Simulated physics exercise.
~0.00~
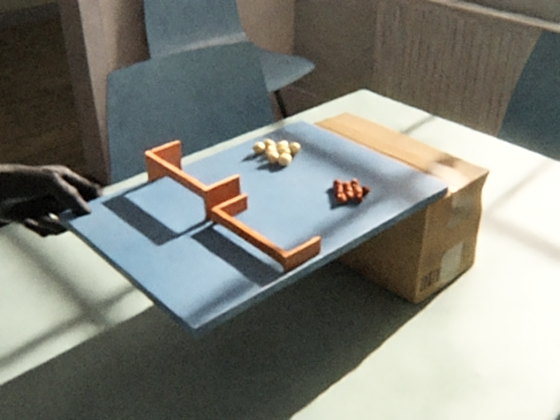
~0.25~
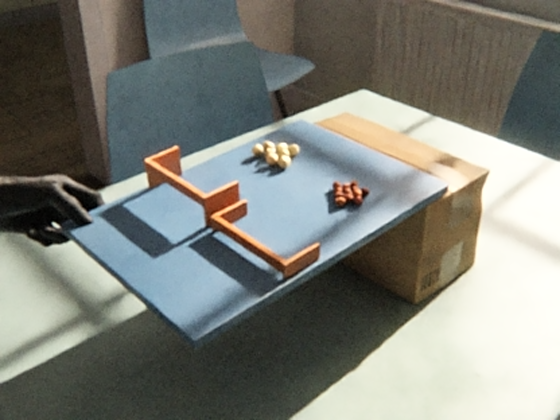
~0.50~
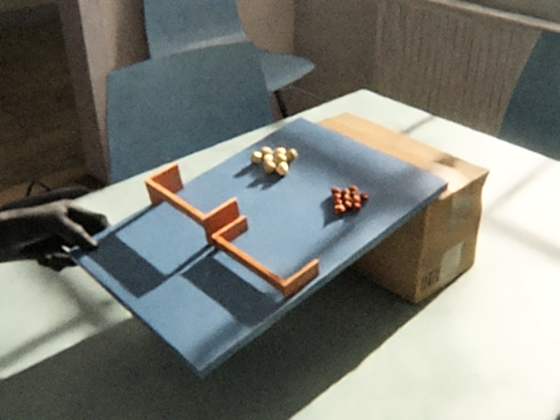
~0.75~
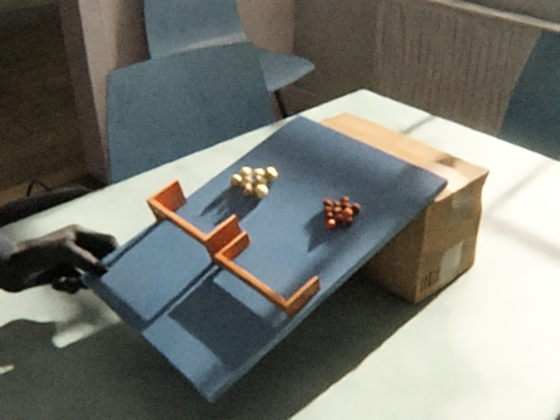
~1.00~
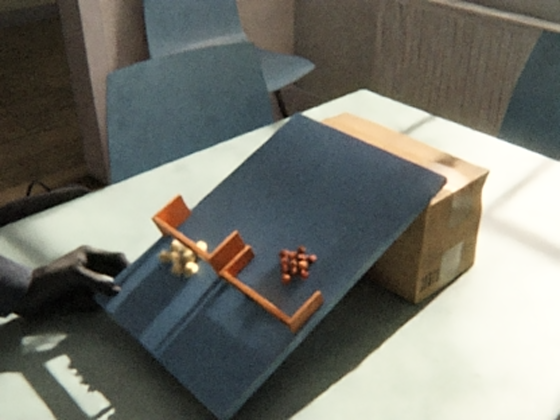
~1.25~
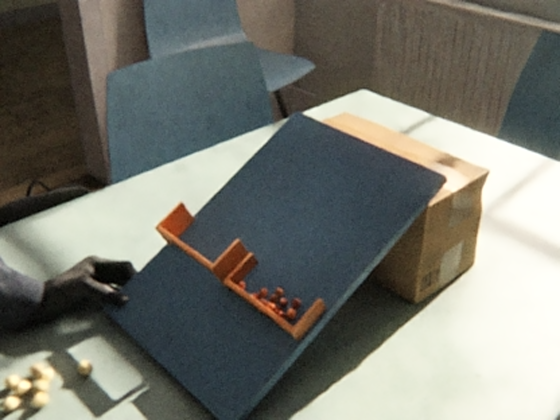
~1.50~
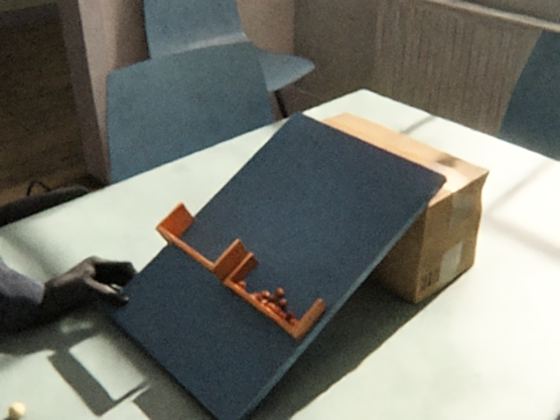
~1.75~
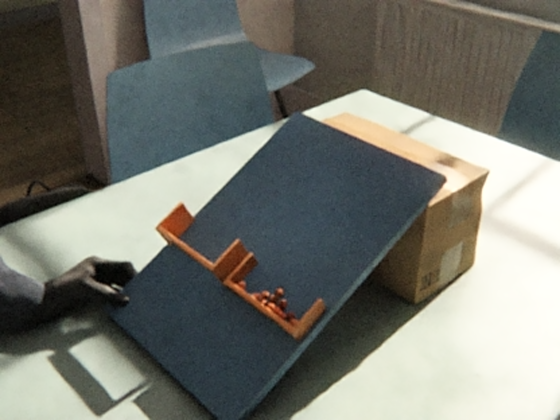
Blue board tilting down from a box by hand, pale pieces sliding past one orange bar, red pieces gathering behind the other.
